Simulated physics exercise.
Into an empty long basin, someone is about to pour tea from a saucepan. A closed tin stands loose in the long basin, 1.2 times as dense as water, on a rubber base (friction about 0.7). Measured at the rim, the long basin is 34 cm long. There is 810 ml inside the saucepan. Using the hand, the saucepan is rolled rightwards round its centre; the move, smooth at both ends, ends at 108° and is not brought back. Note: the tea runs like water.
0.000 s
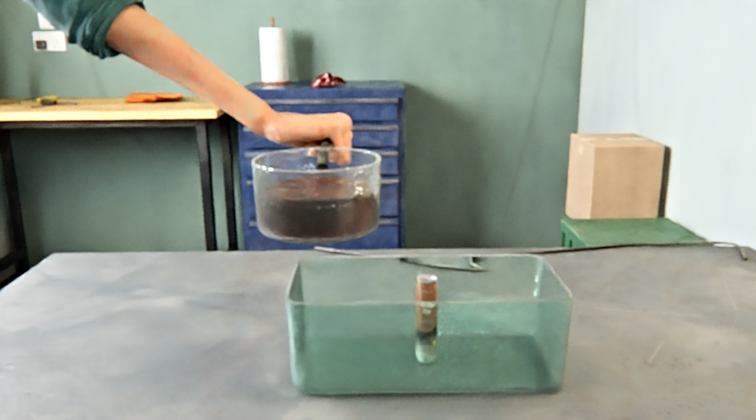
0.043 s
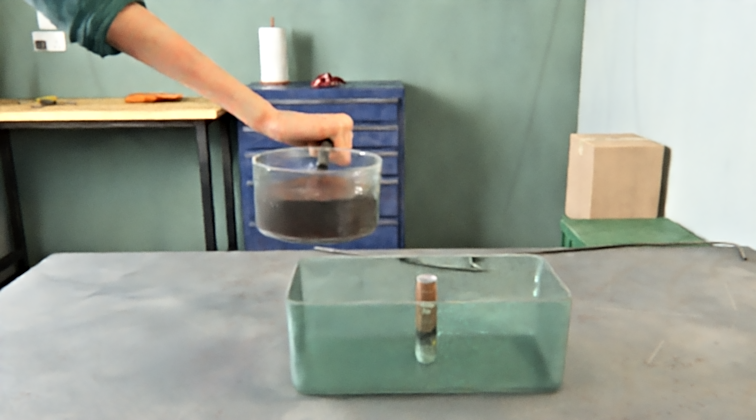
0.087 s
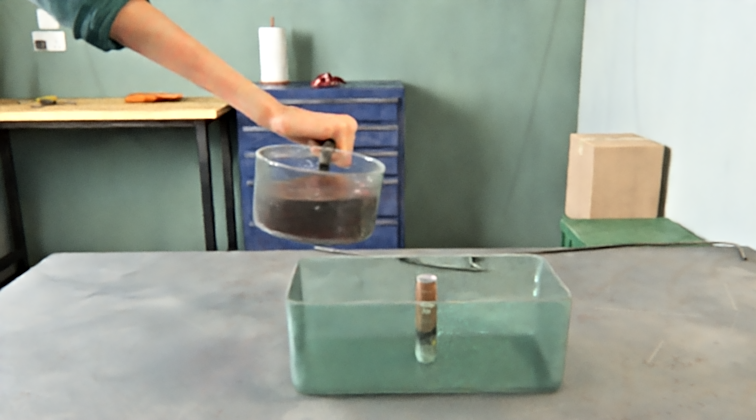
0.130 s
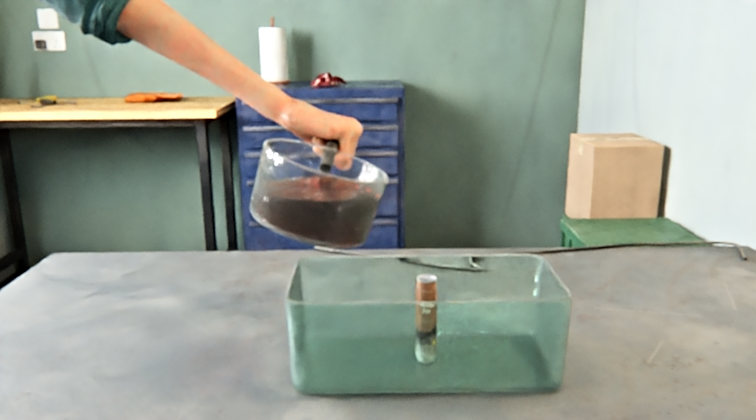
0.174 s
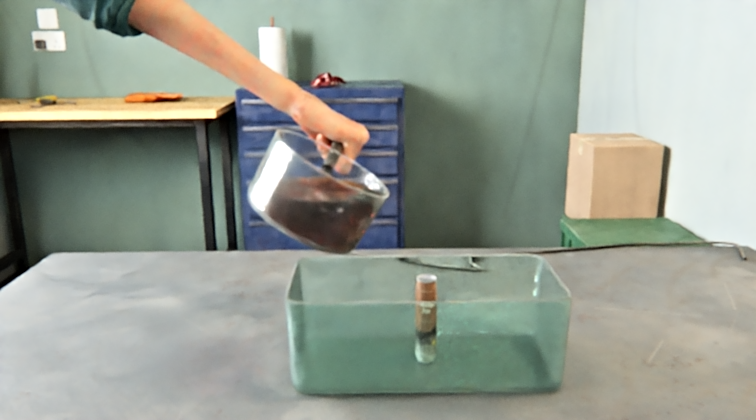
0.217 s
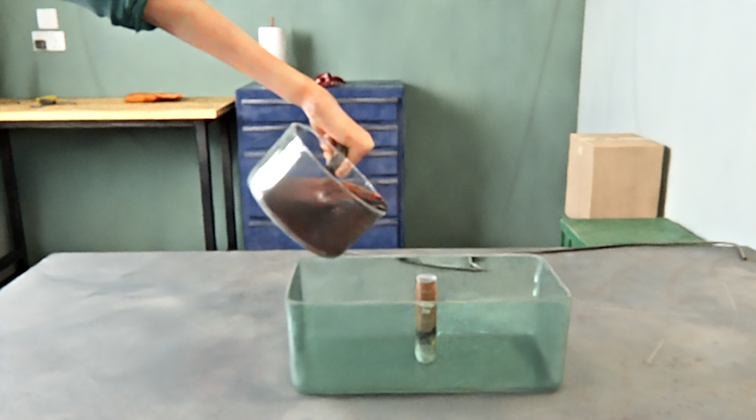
On a grey table in a workshop, a hand held a clear saucepan of dark tea above a long glass basin with a small tin standing inside, then smoothly rolled the pan steeply to the right.
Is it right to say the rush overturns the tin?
Right.
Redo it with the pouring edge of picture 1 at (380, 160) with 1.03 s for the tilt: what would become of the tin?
Then it stays on its base.
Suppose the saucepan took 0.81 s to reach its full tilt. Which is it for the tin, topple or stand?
Then the tin tumbles.
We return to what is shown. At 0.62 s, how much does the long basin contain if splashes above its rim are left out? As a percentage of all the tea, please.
Near 90 in a hundred.
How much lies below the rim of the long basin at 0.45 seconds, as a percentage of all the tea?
Around 44%.
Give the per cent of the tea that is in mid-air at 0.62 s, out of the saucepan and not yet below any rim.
4 per cent or so.
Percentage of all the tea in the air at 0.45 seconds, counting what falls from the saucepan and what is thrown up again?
Near 30 per cent at that moment.
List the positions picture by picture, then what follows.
The first frame shows tilt 0°; pouring edge (380, 160); surface from (259, 190) to (378, 189); the long basin's rim runs from (293, 280) to (557, 277); the tin's top is at (427, 282).
The second frame shows tilt 2°; pouring edge (381, 162); surface from (259, 189) to (378, 189).
The third frame shows tilt 8°; pouring edge (384, 169); surface from (259, 188) to (378, 189).
The fourth frame shows tilt 18°; pouring edge (387, 180); surface from (257, 187) to (380, 191).
The fifth frame shows tilt 30°; pouring edge (387, 195); surface from (253, 183) to (382, 195).
The sixth frame shows tilt 44°; pouring edge (384, 211); surface from (254, 175) to (379, 198); 1 per cent is over the edge.
After 0.45 s the tilt is 106° and 25 per cent is still to pour; the tin stands where it began.
After 0.62 s the tilt is 108° and 6 per cent is still to pour; the tin leans 10°.
After 0.80 s the tilt is 108° and 1 per cent is still to pour; the tin leans 48°.
After 0.99 s the tilt is 108° and 0 per cent is still to pour; the tin lies on its side.
In the end the tin lies on its side.
